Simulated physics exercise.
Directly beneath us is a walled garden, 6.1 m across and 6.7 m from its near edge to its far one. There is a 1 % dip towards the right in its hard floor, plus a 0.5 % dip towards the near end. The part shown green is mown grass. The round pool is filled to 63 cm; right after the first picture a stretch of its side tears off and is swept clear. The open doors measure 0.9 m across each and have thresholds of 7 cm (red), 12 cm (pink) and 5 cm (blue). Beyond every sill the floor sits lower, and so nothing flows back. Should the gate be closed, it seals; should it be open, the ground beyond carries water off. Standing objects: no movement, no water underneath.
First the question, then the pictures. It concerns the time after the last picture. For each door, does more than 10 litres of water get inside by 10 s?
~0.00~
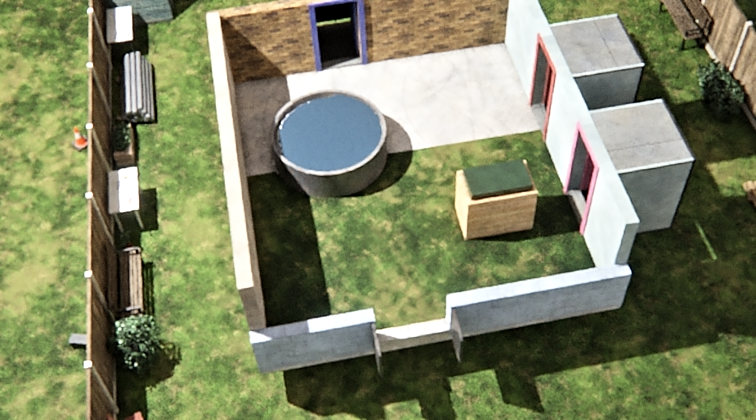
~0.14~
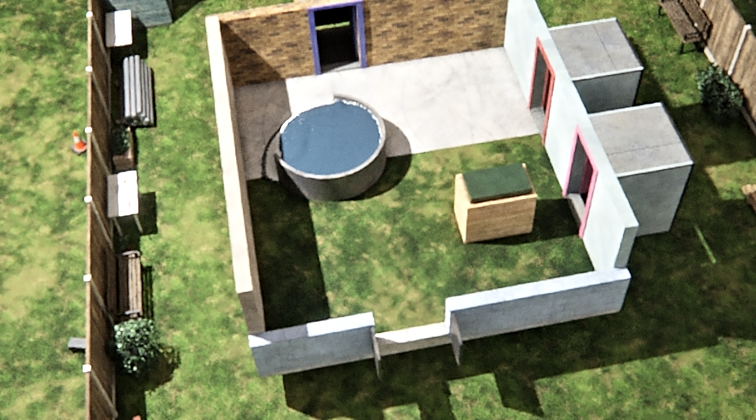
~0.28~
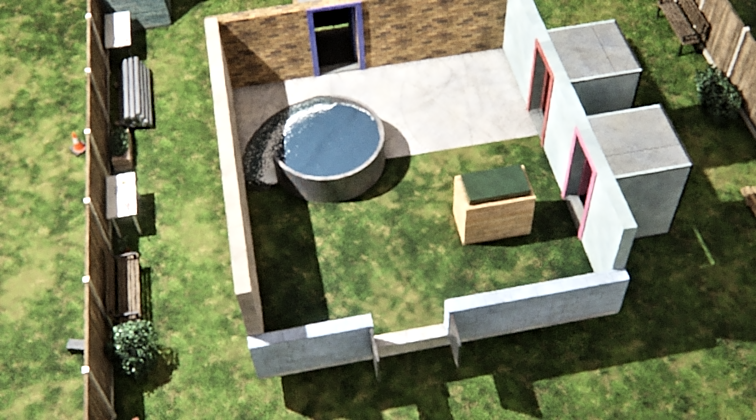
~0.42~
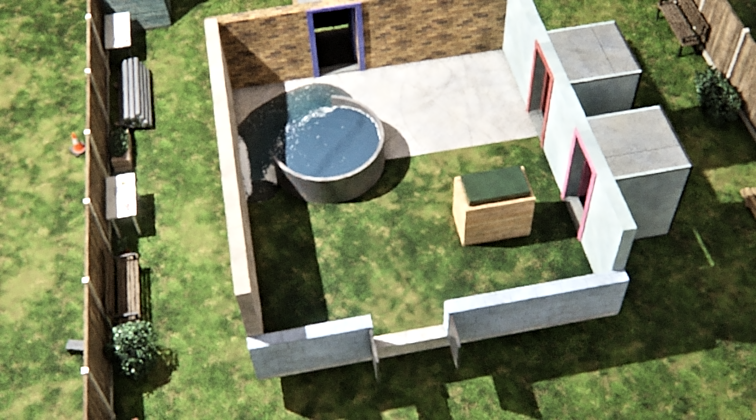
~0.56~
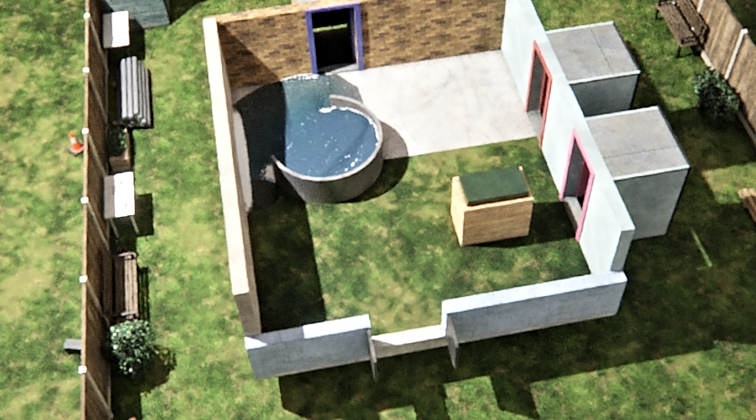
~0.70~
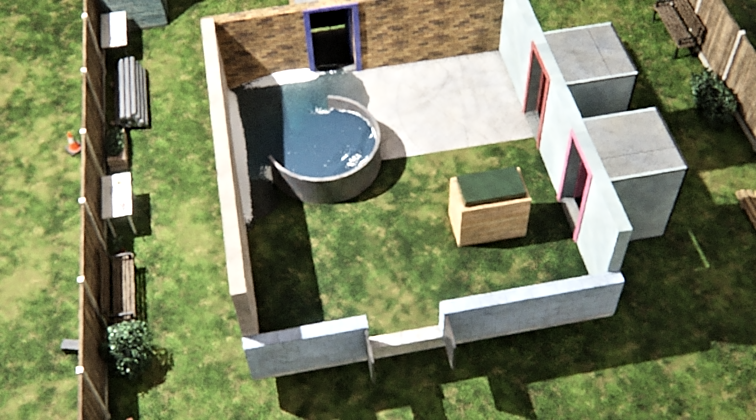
At the red door the amount is above the limit, at the pink door the amount is below the limit, at the blue door the amount is above the limit.
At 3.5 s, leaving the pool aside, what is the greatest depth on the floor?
Some 18 cm deep.
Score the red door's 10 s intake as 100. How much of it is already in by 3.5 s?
About 0 per cent.
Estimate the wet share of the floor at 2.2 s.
Roughly 25 % of the floor is wet.
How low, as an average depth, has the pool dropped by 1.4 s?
Mean depth: Some 30 cm.
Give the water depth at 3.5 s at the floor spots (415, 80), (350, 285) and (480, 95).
Depth readings in turn - 8, 1, 6 cm.
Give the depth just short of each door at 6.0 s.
Red 9 cm, pink 5 cm, blue 7 cm.
After 1.4 s water covers 20 % of the floor and is deepest (59 cm) near (231, 108); red door not reached, pink door not reached, blue door 13 cm at the sill, 27 L in.
After 2.2 s water covers 25 % of the floor and is deepest (40 cm) near (231, 102); red door not reached, pink door not reached, blue door 15 cm at the sill, 51 L in.
After 3.5 s water covers 55 % of the floor and is deepest (18 cm) near (311, 120); red door not reached, pink door not reached, blue door 11 cm at the sill, 93 L in.
After 6.0 s water covers 75 % of the floor and is deepest (13 cm) near (240, 177); red door 9 cm at the sill, 25 L in, pink door 5 cm at the sill, 0 L in, blue door 7 cm at the sill, 123 L in.
After 10.0 s water covers 95 % of the floor and is deepest (9 cm) near (591, 298); red door 7 cm at the sill, 29 L in, pink door 8 cm at the sill, 0 L in, blue door 6 cm at the sill, 142 L in.
